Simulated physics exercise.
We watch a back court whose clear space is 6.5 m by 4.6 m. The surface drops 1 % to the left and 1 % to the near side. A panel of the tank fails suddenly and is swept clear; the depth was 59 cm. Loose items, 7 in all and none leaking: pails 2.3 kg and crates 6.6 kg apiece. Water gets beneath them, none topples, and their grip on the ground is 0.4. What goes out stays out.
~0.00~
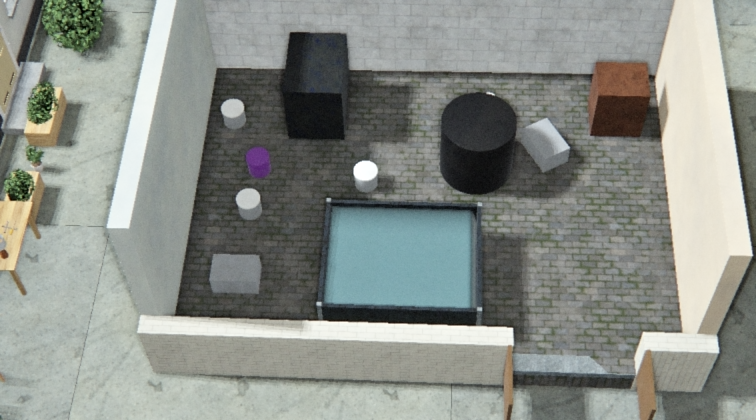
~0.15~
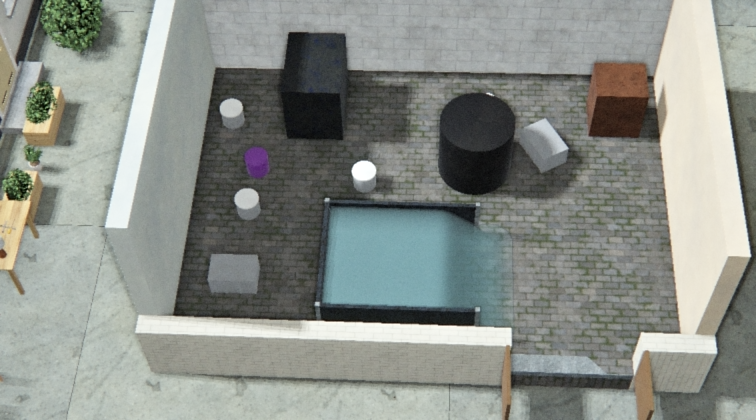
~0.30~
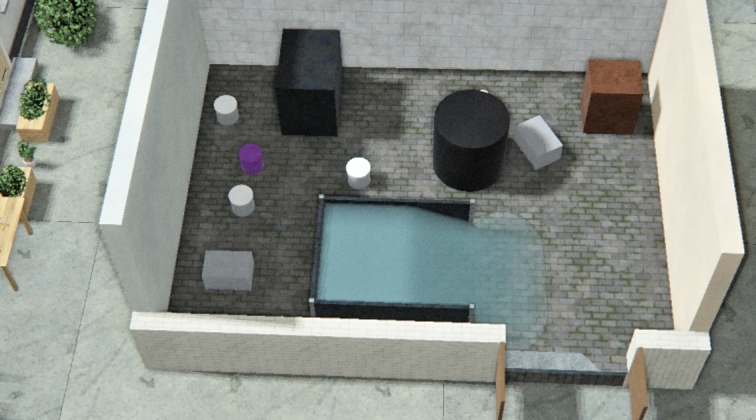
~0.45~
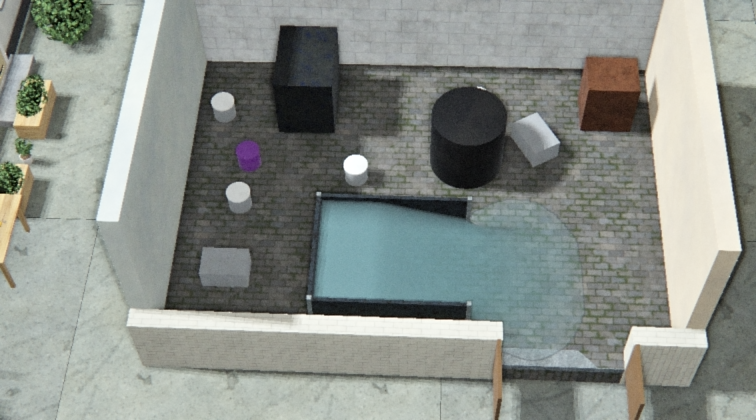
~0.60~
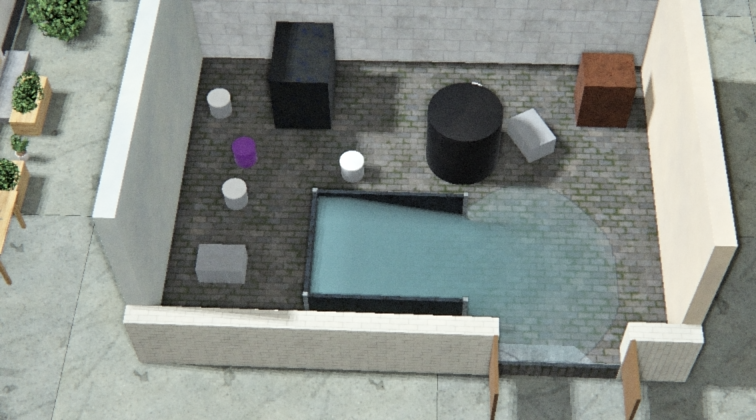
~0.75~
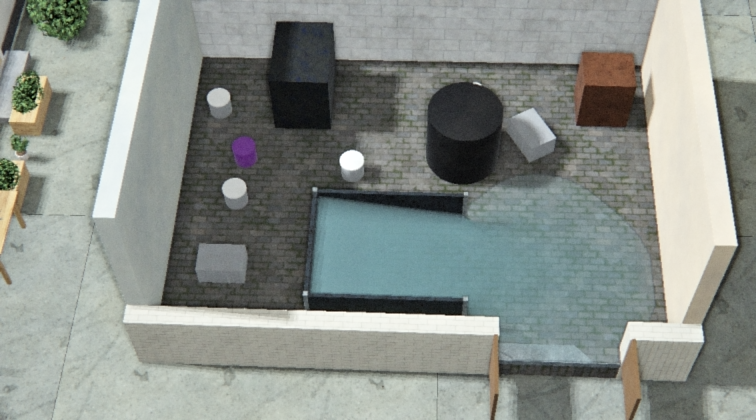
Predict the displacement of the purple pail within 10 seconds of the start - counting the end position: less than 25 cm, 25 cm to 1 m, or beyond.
Purple pail stays put.
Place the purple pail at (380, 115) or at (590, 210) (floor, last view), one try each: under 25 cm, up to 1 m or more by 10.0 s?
In turn: It gets carried off; it gets carried off.
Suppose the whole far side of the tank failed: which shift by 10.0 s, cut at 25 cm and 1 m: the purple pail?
In that case the purple pail travels far.
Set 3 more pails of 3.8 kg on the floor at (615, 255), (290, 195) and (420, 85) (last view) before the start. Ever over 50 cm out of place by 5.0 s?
In turn: More, less, more.
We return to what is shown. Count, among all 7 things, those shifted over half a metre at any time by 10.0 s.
That makes 4.
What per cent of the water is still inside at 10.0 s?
About 62 per cent.
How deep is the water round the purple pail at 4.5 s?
Roughly 0 cm.
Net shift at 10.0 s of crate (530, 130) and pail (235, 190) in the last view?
In turn: 250 cm, 100 cm.
After 2.0 s the purple pail is near (244, 146), 0.0 m from its start, aground; 0 of 7 are out; 0 afloat.
After 4.5 s the purple pail is near (244, 146), 0.0 m from its start, aground; 0 of 7 are out; 2 afloat.
After 7.0 s the purple pail is near (244, 146), 0.0 m from its start, aground; 0 of 7 are out; 3 afloat.
After 10.0 s the purple pail is near (247, 139), 0.1 m from its start, afloat; 0 of 7 are out; 6 afloat.
